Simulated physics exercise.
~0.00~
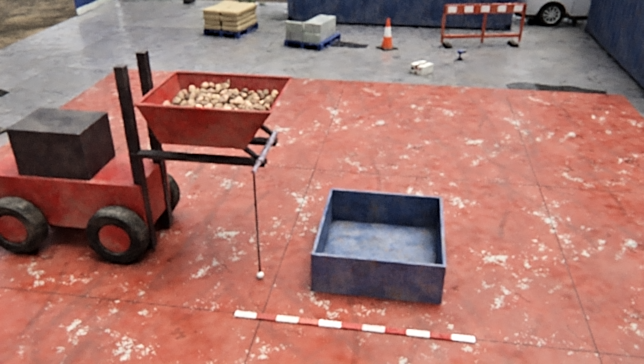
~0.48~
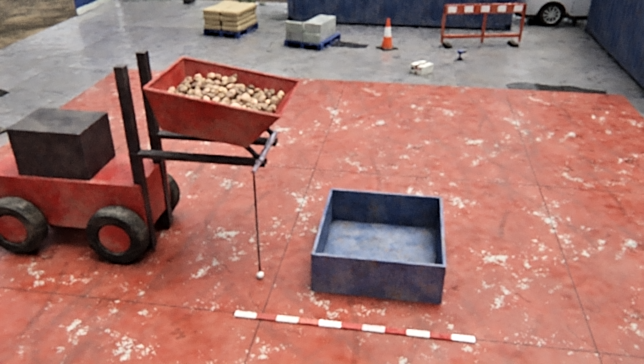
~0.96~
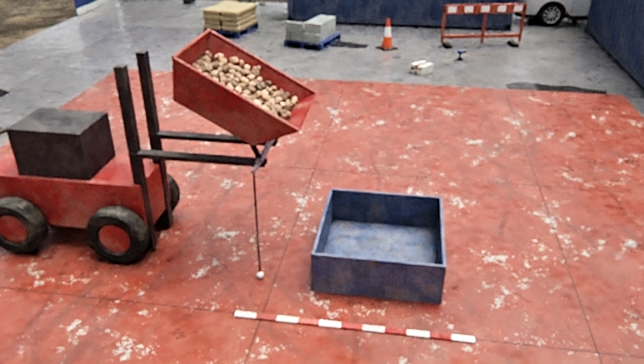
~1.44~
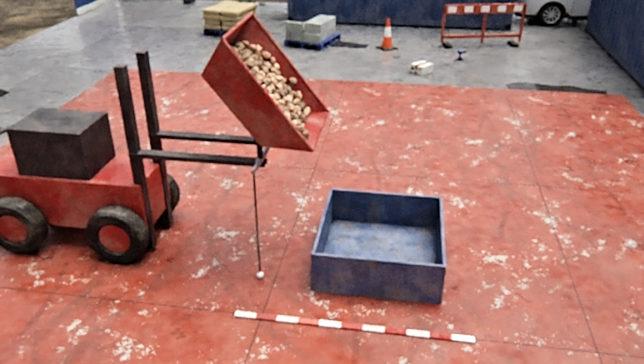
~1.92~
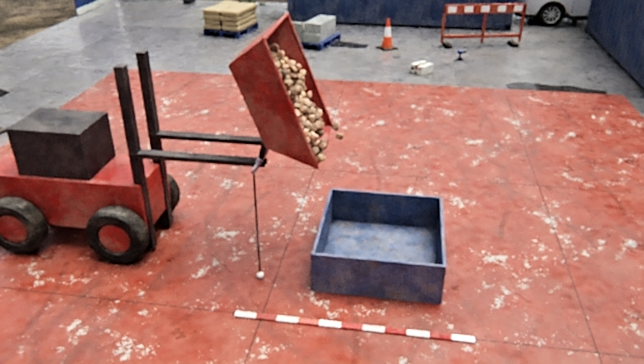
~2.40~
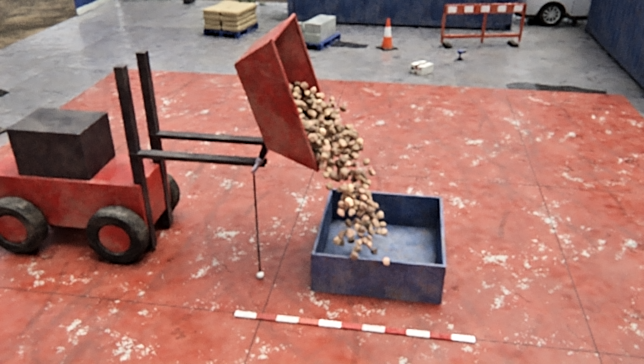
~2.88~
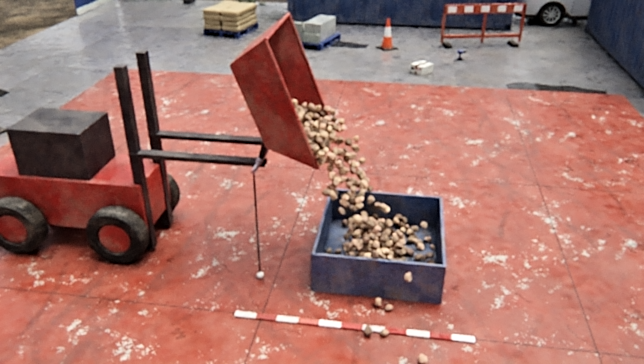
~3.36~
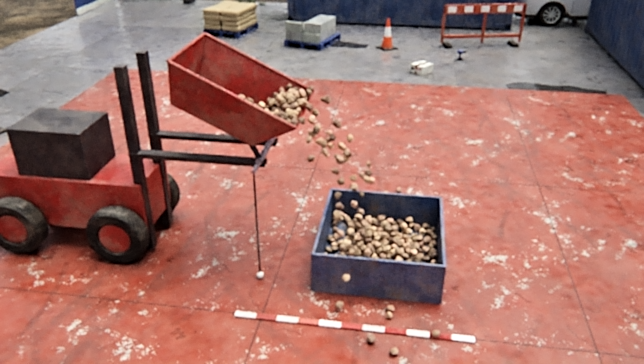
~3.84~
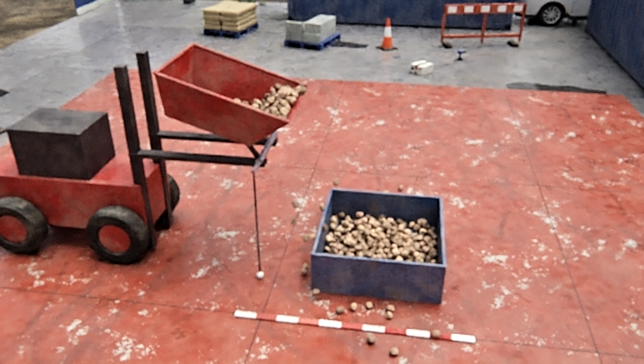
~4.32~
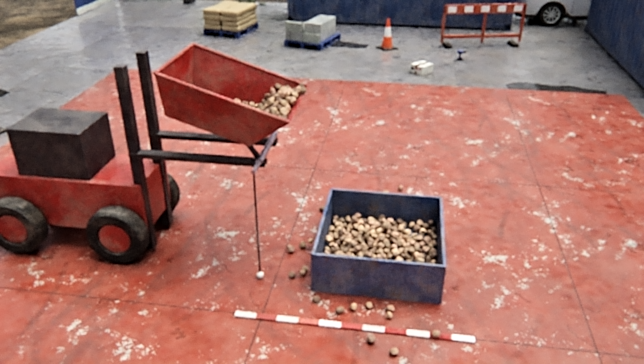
Red fork truck tipping stones from its raised skip into a blue bin, some spilling beside it, then levelling partway, still part-loaded.
